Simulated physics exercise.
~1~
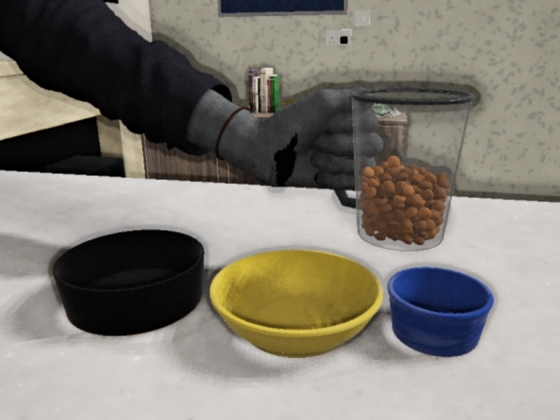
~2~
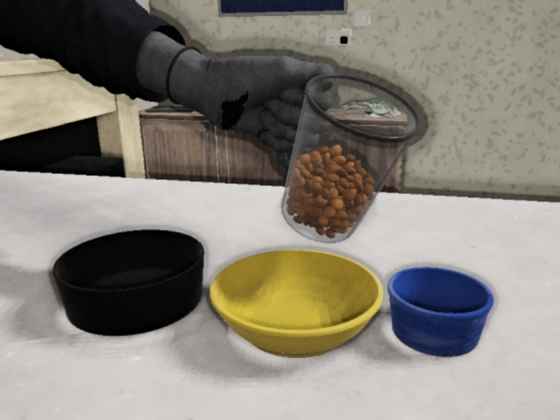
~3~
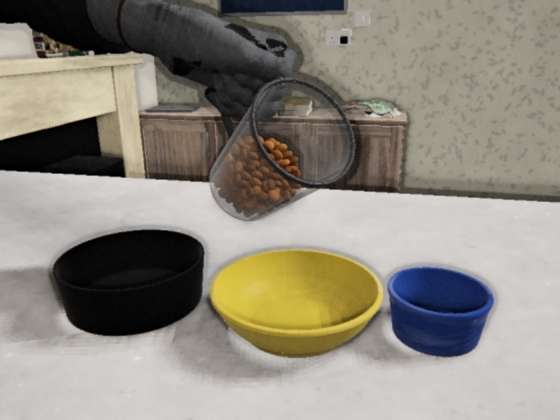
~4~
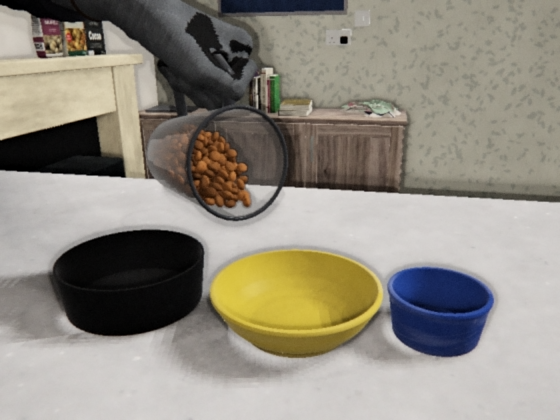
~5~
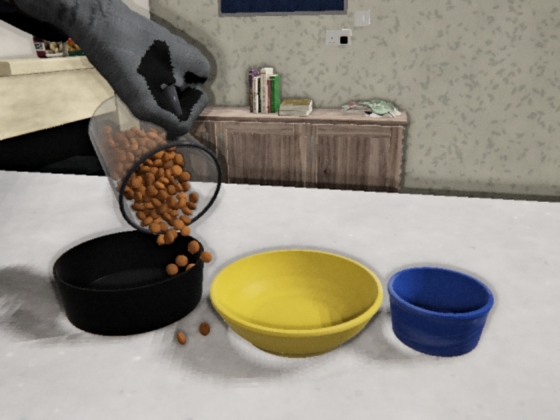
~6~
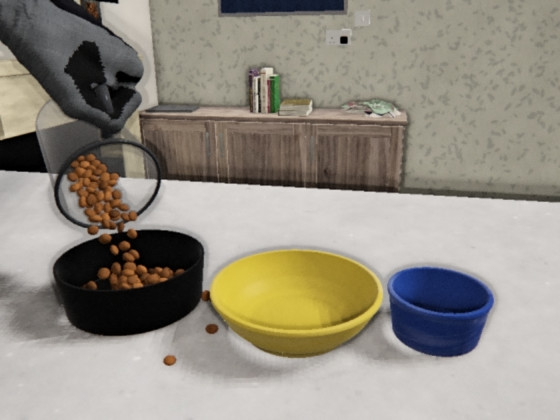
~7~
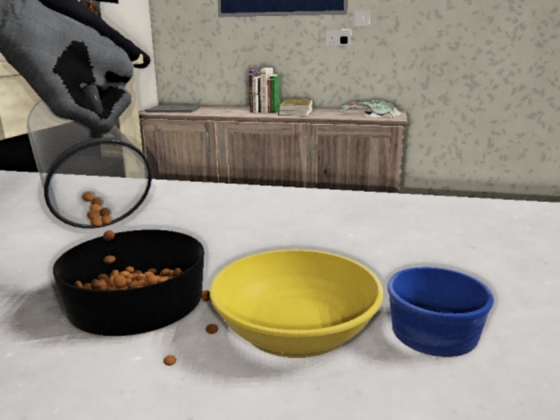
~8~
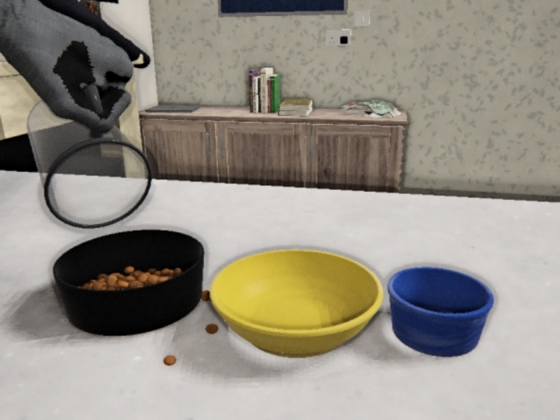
On a white tabletop in a room with a low wooden cabinet, a gray hand carries a clear cup of brown kibble leftward past blue and yellow bowls, tilting it and pouring the pieces into a black dish, until the cup is empty and a few pieces lie on the table.
